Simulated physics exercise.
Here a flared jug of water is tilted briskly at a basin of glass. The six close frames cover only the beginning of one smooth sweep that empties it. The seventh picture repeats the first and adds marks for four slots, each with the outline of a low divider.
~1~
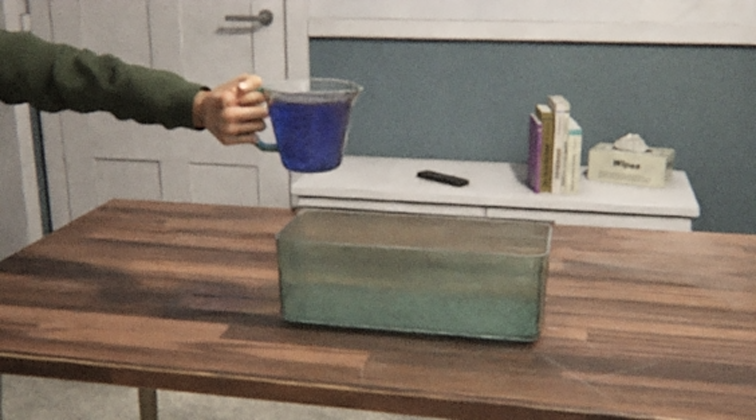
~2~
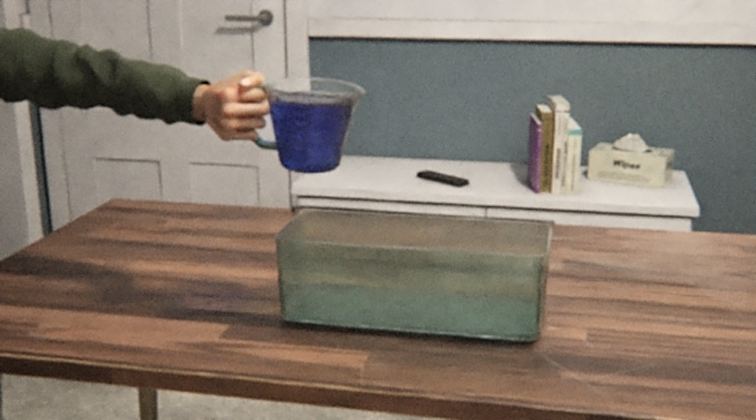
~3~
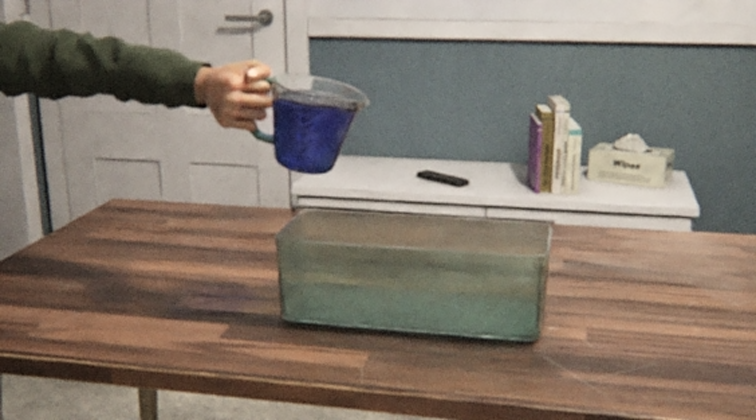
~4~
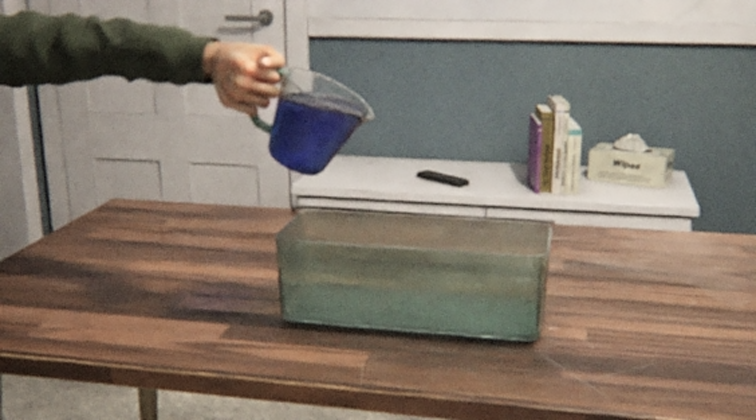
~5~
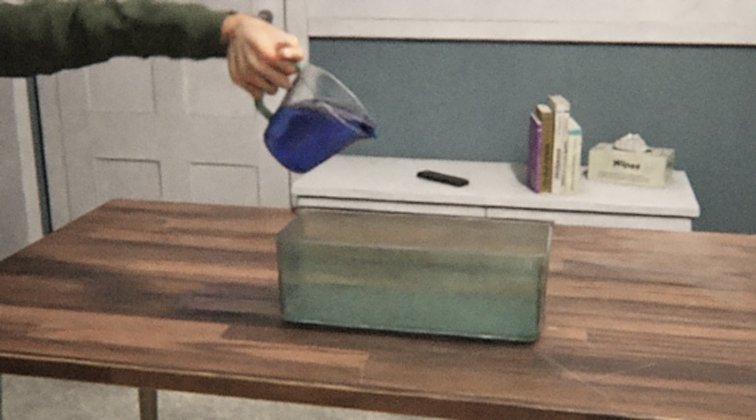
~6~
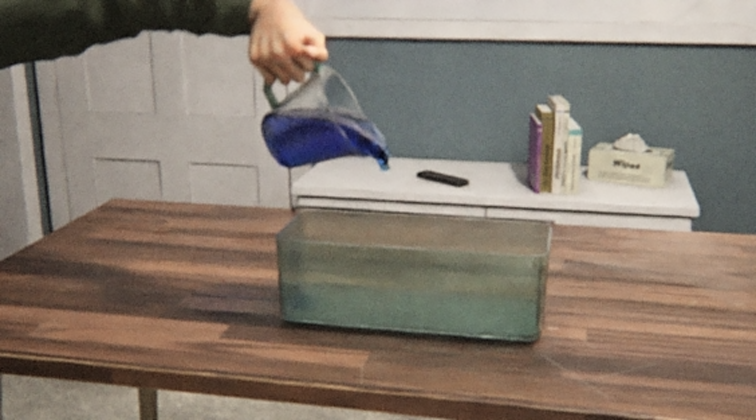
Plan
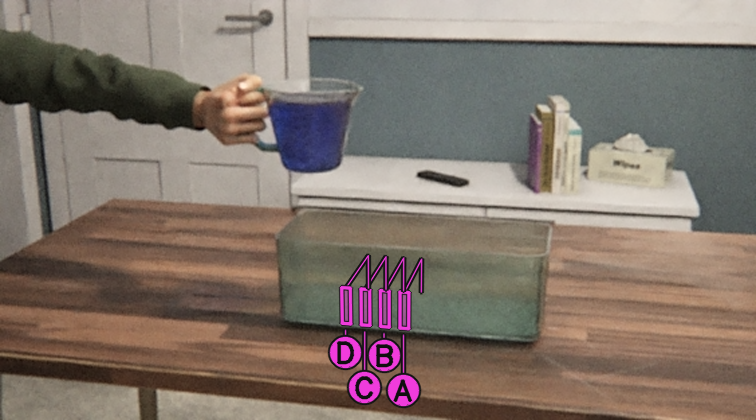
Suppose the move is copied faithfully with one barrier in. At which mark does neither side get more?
B is best.
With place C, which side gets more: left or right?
The right one.
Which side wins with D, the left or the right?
More ends on the right.
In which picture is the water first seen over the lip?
Picture 5.
On the marked copy, A at (403, 334); B at (383, 333); C at (364, 331); D at (345, 330).
If A is chosen, about 75 % ends left of the wall and 22 % right of it; 3 % is lost outside.
If B is chosen, about 56 % ends left of the wall and 40 % right of it; 5 % is lost outside.
If C is chosen, about 24 % ends left of the wall and 73 % right of it; 3 % is lost outside.
If D is chosen, about 4 % ends left of the wall and 93 % right of it; 3 % is lost outside.
